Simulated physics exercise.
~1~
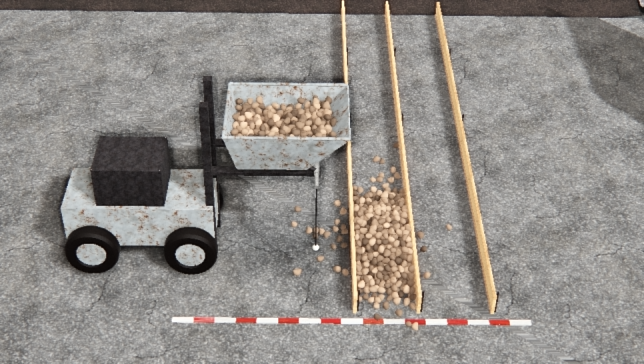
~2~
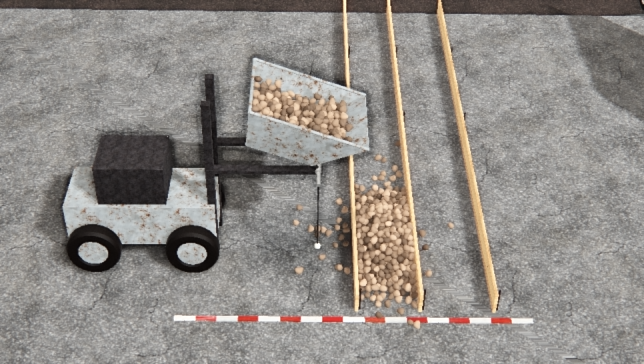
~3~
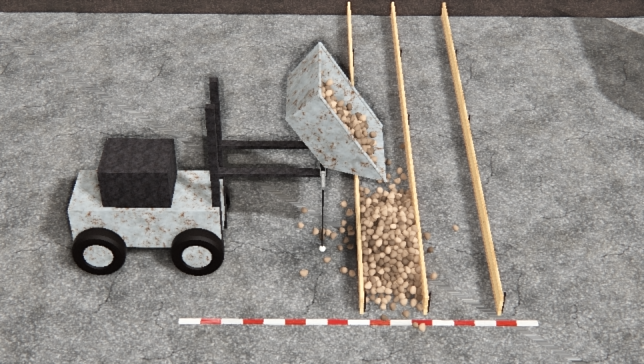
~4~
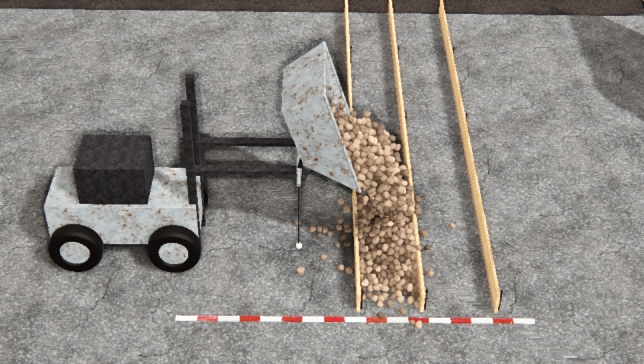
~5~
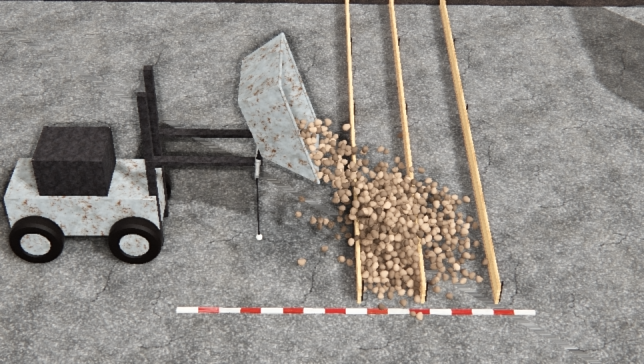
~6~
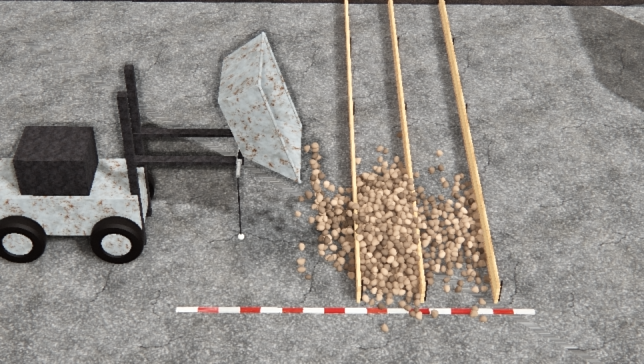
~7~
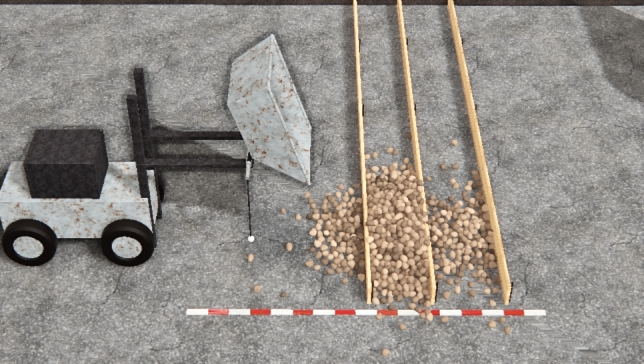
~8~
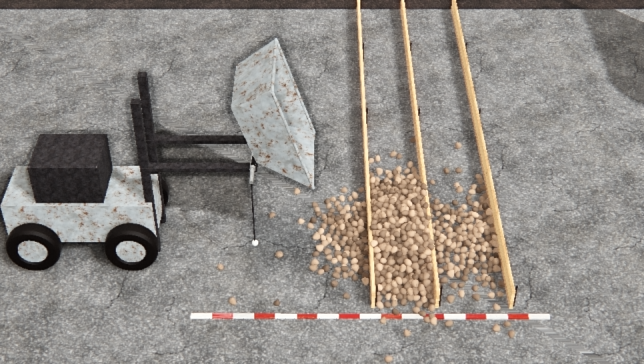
Forklift tipping a skip of rounded cobbles over wooden boards, then backing left as stones spill across both bays and settle.
